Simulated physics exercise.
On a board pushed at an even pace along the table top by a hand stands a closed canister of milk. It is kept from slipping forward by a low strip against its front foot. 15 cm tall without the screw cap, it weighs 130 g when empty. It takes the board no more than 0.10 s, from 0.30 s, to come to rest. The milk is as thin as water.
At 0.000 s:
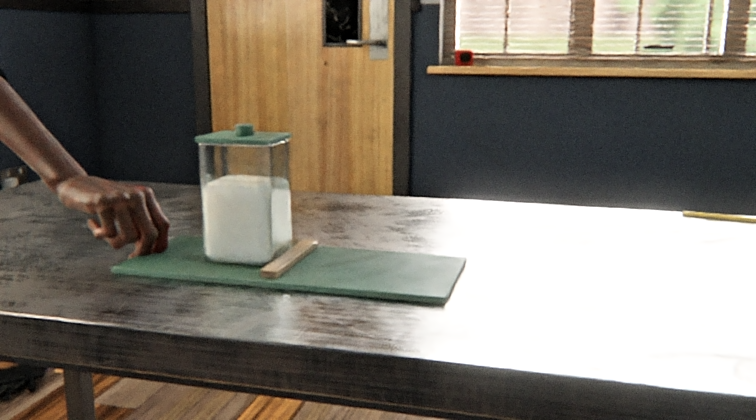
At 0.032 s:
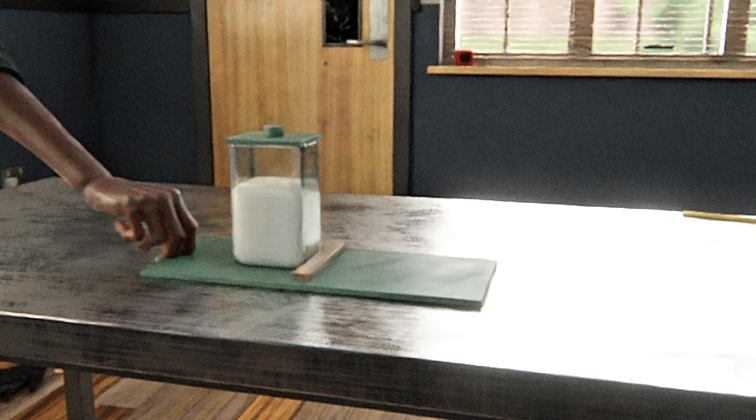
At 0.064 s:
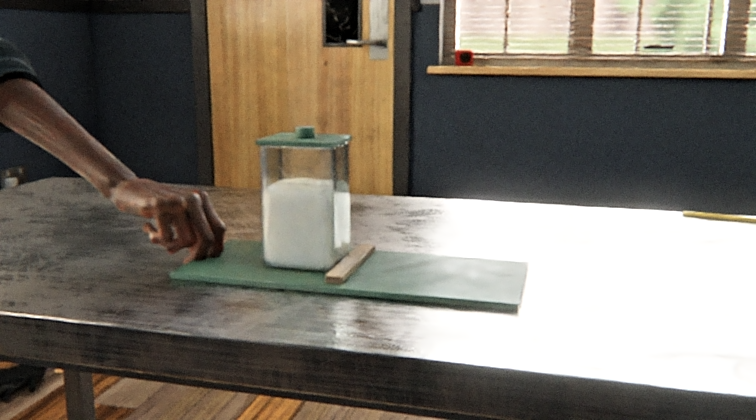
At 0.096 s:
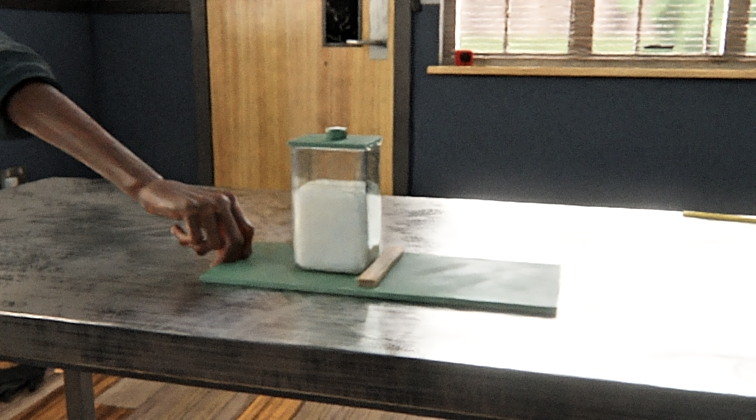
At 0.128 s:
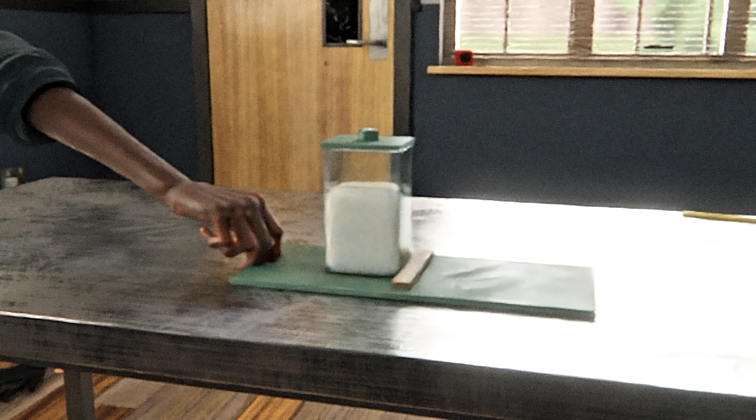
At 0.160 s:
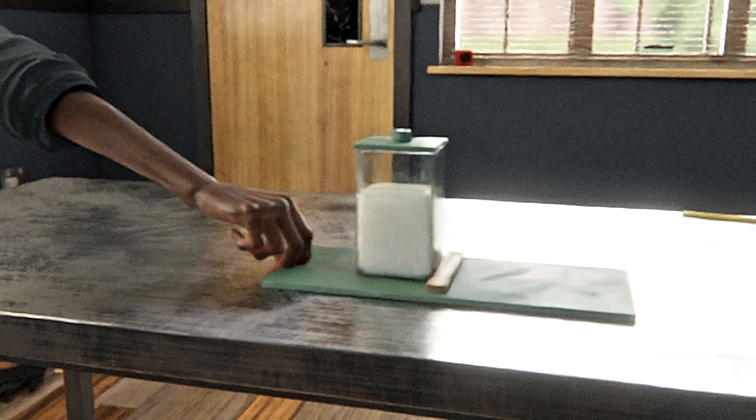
On a dark, worn table top in a room with a wooden door, a hand steadily pushed a green board to the right, carrying a closed clear canister of milk behind a small wooden strip.
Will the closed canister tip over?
Tipped over.
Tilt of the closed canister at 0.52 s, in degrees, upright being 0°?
About 38 degrees.
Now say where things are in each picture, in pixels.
In the first picture, it has moved 0.0 cm; in the closed canister the surface runs from (216, 179) to (280, 183), rim (279, 144).
In the second picture, it has moved 3.8 cm; in the closed canister the surface runs from (246, 181) to (310, 184).
In the third picture, it has moved 7.7 cm; in the closed canister the surface runs from (275, 182) to (341, 186).
In the fourth picture, it has moved 11.5 cm; in the closed canister the surface runs from (305, 184) to (373, 188).
In the fifth picture, it has moved 15.4 cm; in the closed canister the surface runs from (335, 186) to (404, 190).
In the sixth picture, it has moved 19.2 cm; in the closed canister the surface runs from (367, 188) to (438, 192).
By 0.40 s the board moves at 0.00 m/s; the closed canister leans 12°.
By 0.52 s the closed canister leans 37°.
By 0.68 s the closed canister lies on its side.
By 0.90 s the closed canister lies on its side.
At rest the closed canister lies on its side.
